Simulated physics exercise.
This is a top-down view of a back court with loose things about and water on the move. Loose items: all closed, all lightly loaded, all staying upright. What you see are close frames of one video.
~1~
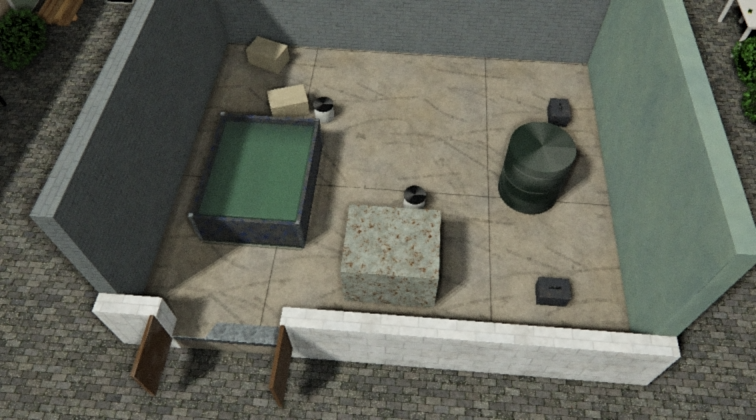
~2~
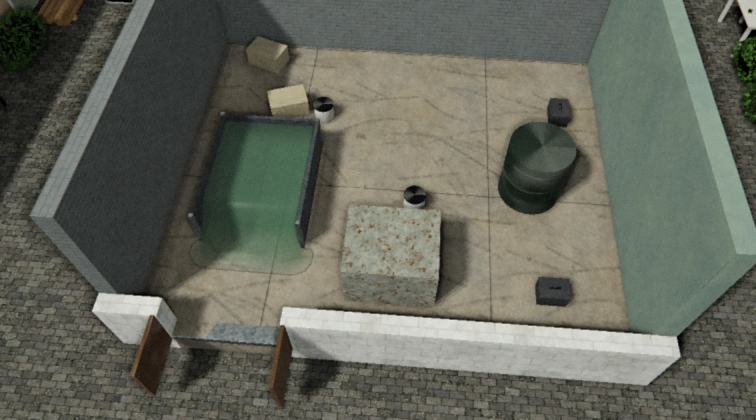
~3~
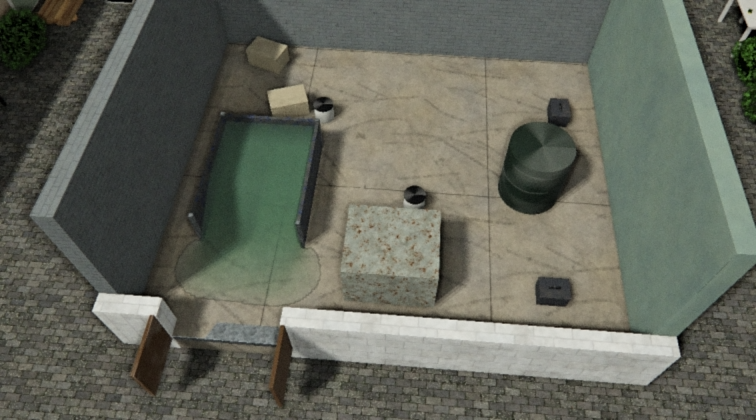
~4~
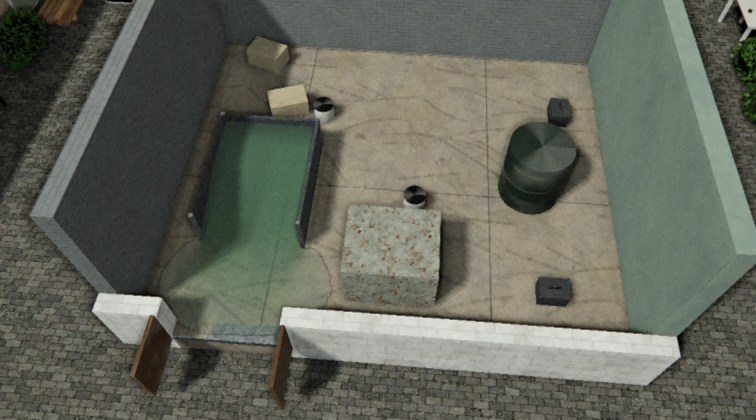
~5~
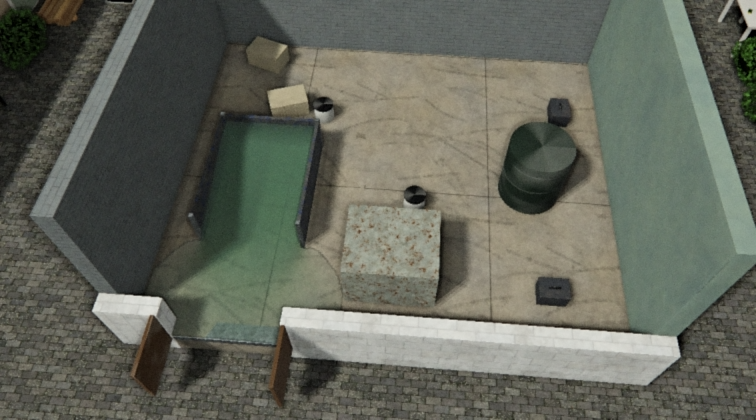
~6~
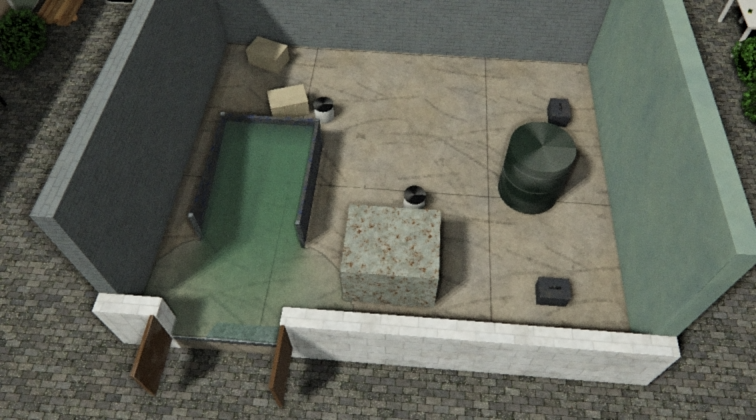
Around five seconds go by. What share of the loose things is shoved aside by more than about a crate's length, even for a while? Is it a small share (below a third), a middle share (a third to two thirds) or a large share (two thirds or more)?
A small share, below a third.
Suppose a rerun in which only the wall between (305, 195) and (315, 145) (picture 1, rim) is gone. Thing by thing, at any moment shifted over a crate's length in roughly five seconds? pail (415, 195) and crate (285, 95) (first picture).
Went the distance, then fell short.
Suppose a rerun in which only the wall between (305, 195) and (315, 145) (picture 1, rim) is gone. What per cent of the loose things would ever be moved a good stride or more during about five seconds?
40 per cent or thereabouts.
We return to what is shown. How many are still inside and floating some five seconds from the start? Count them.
0.
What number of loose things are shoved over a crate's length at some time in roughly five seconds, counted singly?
0 in total.
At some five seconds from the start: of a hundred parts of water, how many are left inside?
38 %.
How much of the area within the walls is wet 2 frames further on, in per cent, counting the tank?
I reckon around 20 per cent.
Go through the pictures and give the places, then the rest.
The first picture shows a tote at (555, 288) rests on the ground; a tote at (560, 107) rests on the ground; 0 of 7 have shifted.
The second picture shows a tote at (555, 288), on the bottom; a tote at (560, 107) rests on the ground; 0 of 7 have shifted.
The third picture shows a tote at (555, 288), on the bottom; a tote at (560, 107) rests on the ground; 0 of 7 have shifted.
The fourth picture shows a tote at (555, 288), on the bottom; a tote at (560, 107) rests on the ground; 0 of 7 have shifted.
The fifth picture shows a tote at (555, 288), on the bottom; a tote at (560, 107) rests on the ground; 0 of 7 have shifted.
The sixth picture shows a tote at (555, 288), on the bottom; a tote at (560, 107) rests on the ground; 0 of 7 have shifted.
A moment on, 0 of 7 are well off their spots; 0 afloat.
Next, 0 of 7 are well off their spots; 0 afloat.
Later, 0 of 7 are well off their spots; 0 afloat.
In the end, 0 of 7 are well off their spots, and 0 have been at some point; 0 afloat.
